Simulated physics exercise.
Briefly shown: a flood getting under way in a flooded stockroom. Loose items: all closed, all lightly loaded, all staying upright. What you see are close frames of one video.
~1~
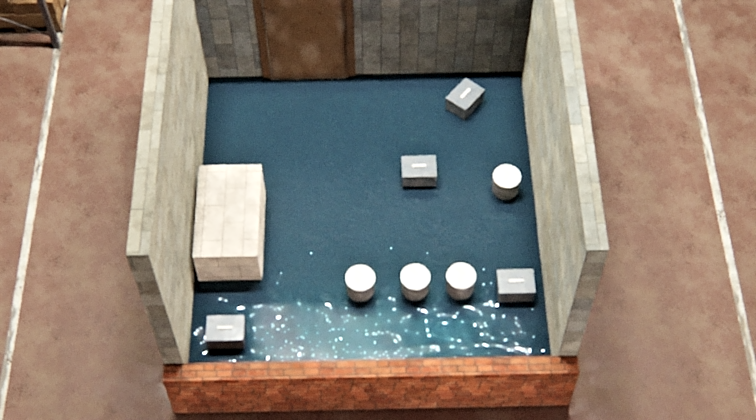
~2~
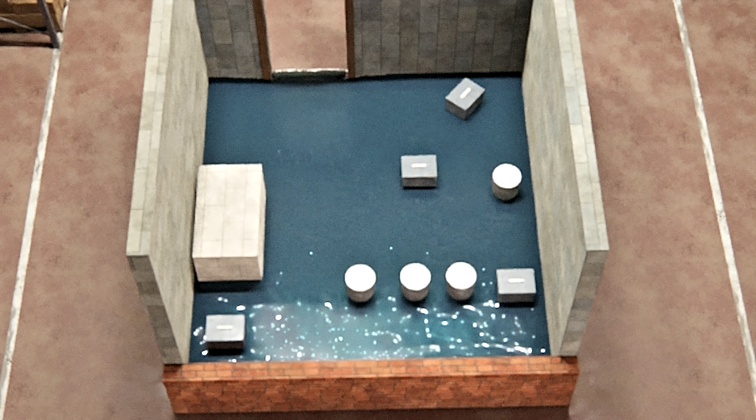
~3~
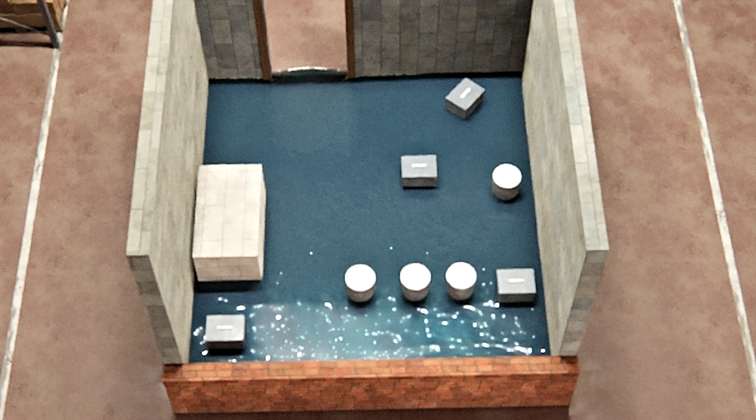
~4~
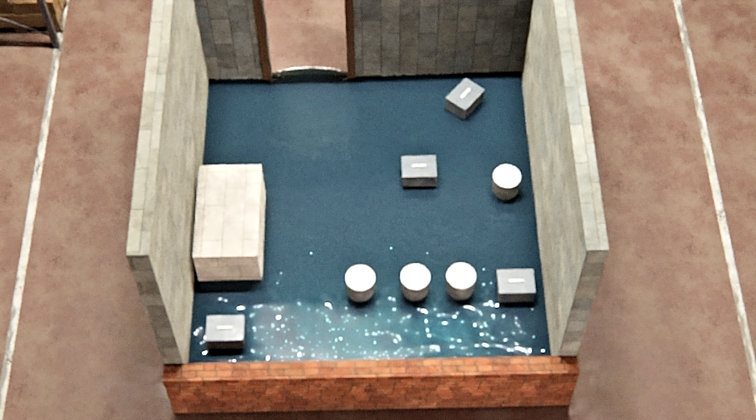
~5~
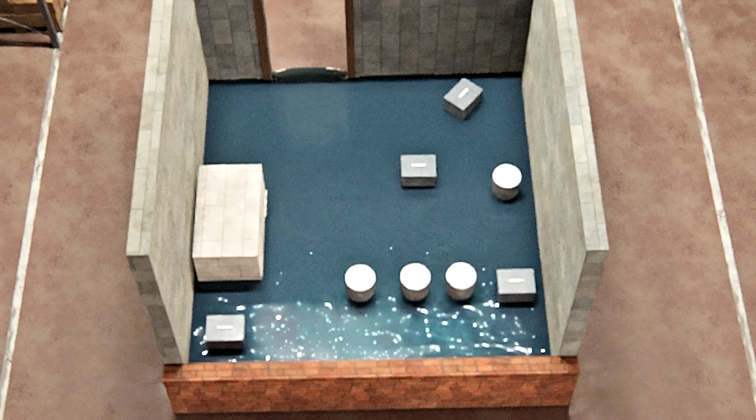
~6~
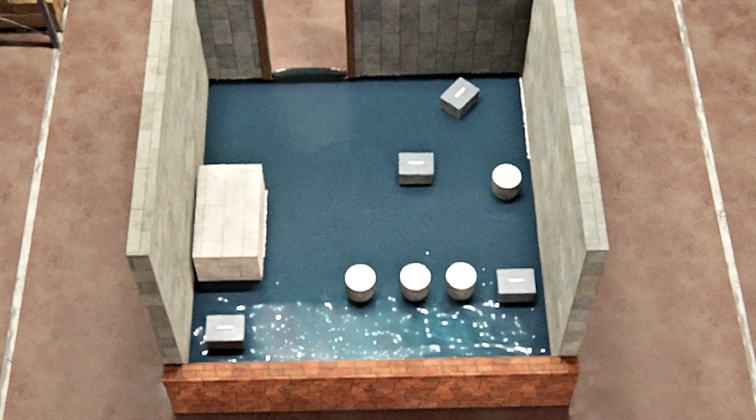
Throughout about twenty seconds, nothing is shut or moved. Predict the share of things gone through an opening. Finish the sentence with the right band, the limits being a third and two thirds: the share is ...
The share is under a third.
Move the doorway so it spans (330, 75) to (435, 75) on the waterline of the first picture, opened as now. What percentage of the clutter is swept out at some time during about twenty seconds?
Close to 40 percent, more or less.
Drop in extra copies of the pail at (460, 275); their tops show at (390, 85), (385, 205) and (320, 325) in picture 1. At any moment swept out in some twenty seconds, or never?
Per object, in the order given: Exits at some point / exits at some point / never exits.
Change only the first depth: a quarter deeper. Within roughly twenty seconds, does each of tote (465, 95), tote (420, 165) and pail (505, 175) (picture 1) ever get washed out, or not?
First flushed away, then flushed away, then never leaves.
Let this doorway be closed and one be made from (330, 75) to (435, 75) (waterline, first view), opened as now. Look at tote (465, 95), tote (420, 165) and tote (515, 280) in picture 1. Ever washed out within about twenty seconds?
The first exits, the second exits, the third never exits.
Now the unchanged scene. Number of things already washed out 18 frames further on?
By then the total stands at 0.
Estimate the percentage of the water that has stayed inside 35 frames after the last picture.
About 58 percent.
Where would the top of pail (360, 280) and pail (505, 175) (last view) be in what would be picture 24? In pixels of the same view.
(353, 241) and (492, 149), give or take.
A moment on, 0 of 8 are out; 8 afloat.
Next, 0 of 8 are out; 8 afloat.
Later, 2 of 8 are out; 6 afloat.
In the end, 2 of 8 are out; 6 afloat.
